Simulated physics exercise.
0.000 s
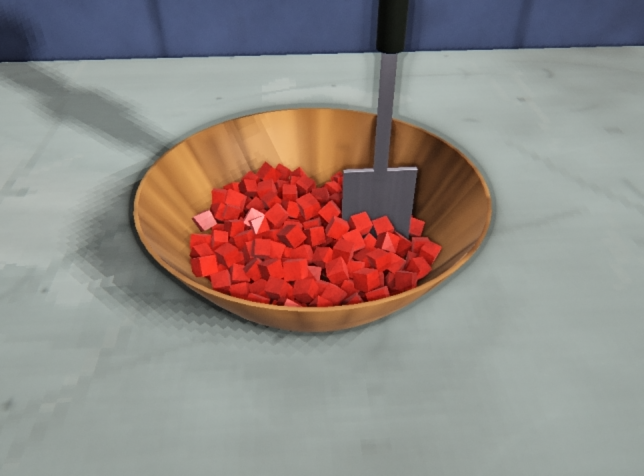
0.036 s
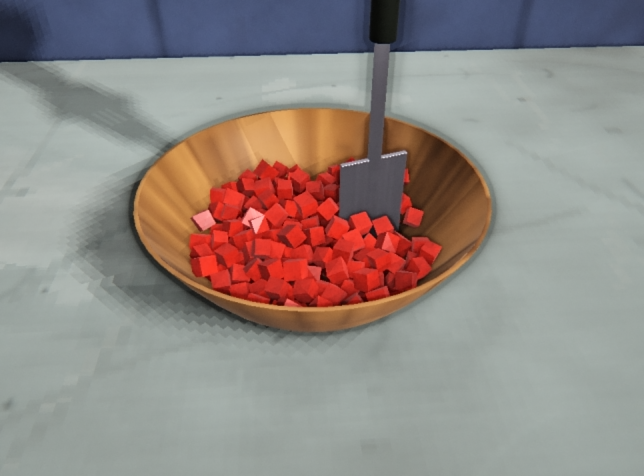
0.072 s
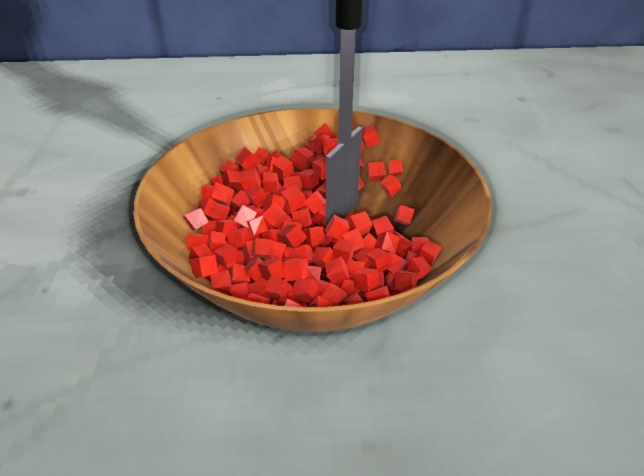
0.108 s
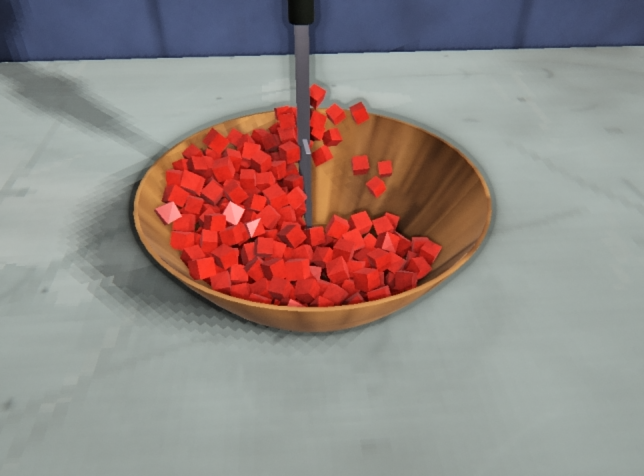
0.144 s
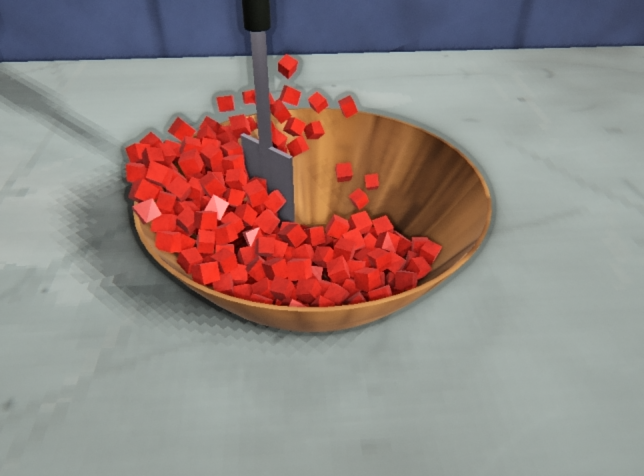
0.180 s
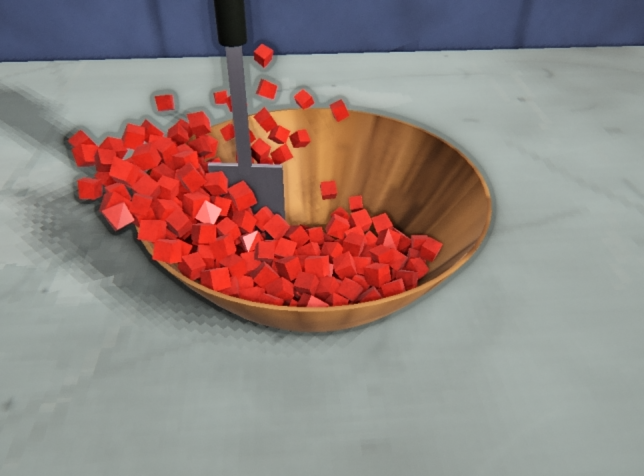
At first, an upright metal spatula with a dark handle rests among red cubes in a still wooden bowl. It then sweeps left along the far side, turning as it goes and piling the cubes leftward. Finally, many cubes bulge past the left rim while several hang in the air around the blade.
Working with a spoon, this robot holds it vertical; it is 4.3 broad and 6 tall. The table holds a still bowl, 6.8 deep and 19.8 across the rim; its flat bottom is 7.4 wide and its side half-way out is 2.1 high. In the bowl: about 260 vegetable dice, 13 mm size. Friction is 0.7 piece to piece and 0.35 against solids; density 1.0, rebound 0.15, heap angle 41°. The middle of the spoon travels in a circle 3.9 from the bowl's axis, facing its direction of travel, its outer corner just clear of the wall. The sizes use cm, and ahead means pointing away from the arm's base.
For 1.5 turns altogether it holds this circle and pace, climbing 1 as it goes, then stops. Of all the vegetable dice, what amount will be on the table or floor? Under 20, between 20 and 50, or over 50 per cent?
Between 20 and 50 per cent.
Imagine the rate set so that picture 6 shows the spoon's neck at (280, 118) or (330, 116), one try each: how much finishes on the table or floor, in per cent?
Some 25 and 15 per cent respectively.
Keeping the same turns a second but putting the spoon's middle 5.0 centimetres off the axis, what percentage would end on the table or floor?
Around 45 in a hundred.
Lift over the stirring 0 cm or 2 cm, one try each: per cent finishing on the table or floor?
Near 45 in a hundred, then 40 in a hundred.
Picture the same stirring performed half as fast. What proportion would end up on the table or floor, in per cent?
Near 15 in a hundred, it would be.
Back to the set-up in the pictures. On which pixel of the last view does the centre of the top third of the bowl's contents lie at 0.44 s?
(345, 141).
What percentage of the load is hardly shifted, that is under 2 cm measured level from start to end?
Near 5 % of the pieces.
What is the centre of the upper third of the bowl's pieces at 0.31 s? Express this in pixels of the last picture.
Somewhere around (410, 243) in the last view.
After 0.31 s, 311° round, highest piece 11 above the table; 187 in the bowl, 17 on the table or floor, 54 in flight or on the tool.
After 0.44 s, 89° round, highest piece 9 above the table; 165 in the bowl, 83 on the table or floor, 10 in flight or on the tool.
After 0.70 s, 180° round, highest piece 6 above the table; 156 in the bowl, 102 on the table or floor.
After 1.40 s, 180° round, highest piece 6 above the table; 156 in the bowl, 102 on the table or floor.
In the end, 156 in the bowl, 102 on the table or floor. That is 40 % on the table or floor.
